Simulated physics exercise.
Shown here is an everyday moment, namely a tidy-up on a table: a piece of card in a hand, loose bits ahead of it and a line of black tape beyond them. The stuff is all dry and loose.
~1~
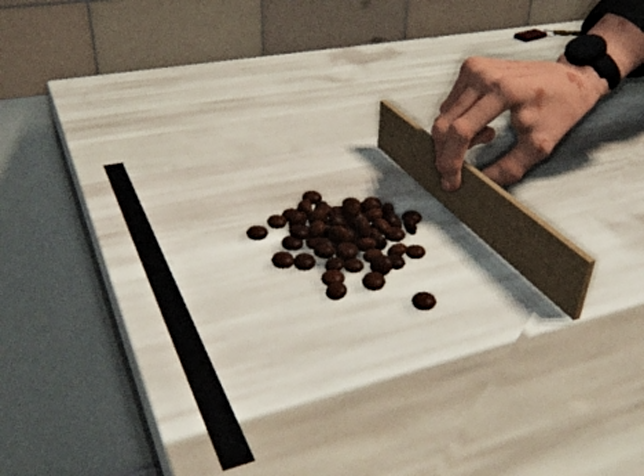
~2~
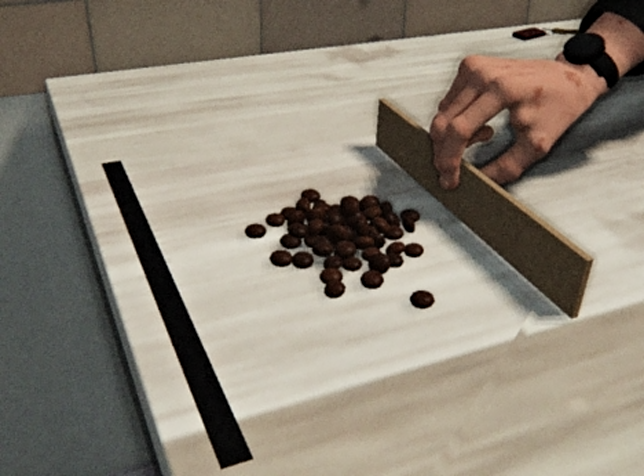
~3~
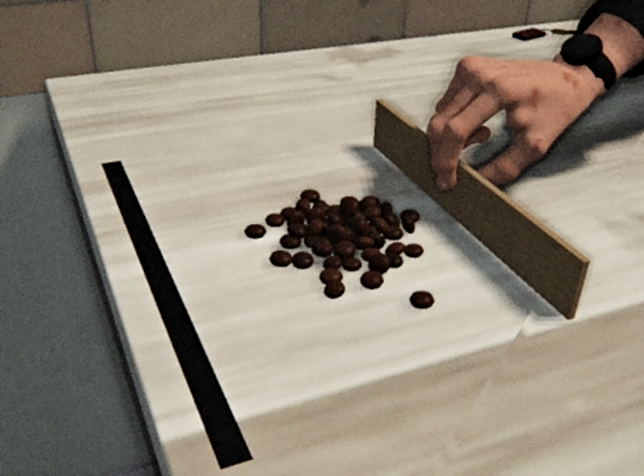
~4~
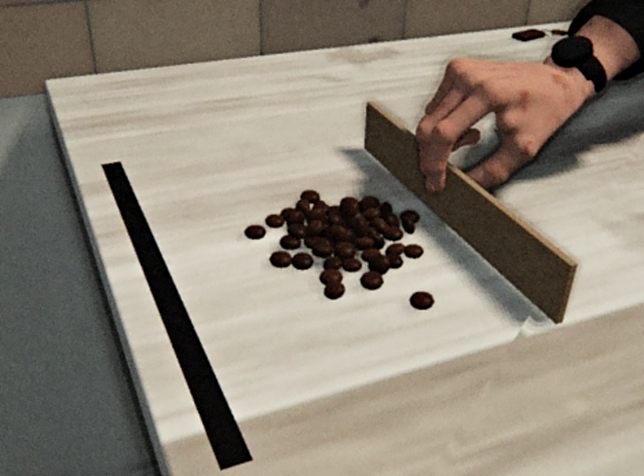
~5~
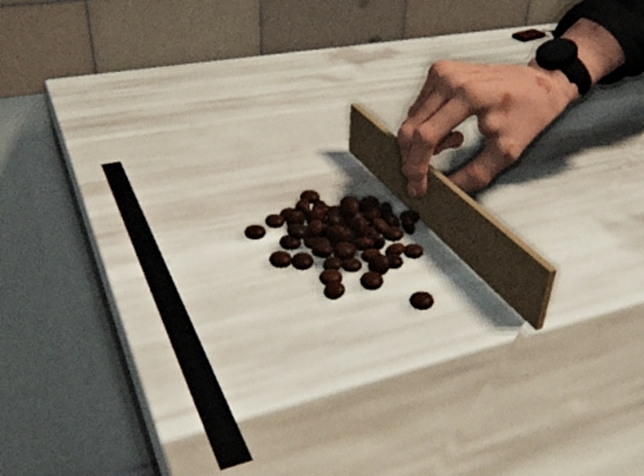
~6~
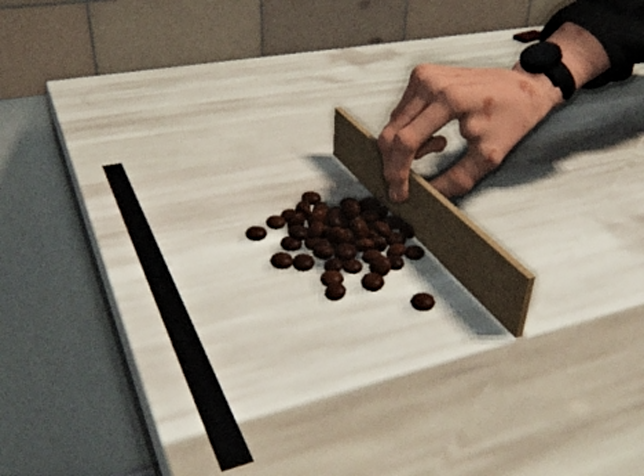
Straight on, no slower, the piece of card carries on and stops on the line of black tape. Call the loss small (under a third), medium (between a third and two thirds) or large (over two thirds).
Large.
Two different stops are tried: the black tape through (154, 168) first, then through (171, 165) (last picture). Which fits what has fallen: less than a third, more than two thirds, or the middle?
Taking the two placings in order, the share is below one third and then under a third.
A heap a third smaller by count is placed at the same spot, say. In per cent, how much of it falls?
It should be about 70 percent.
Soon, piece of card still moving, near (282, 200); heap all on the table, its front near (185, 258).
A while on, piece of card stopped at the black tape; heap about two thirds over the edge.
Towards the end, piece of card stopped at the black tape; heap most over the edge.
Finally, piece of card stopped at the black tape; heap most over the edge.
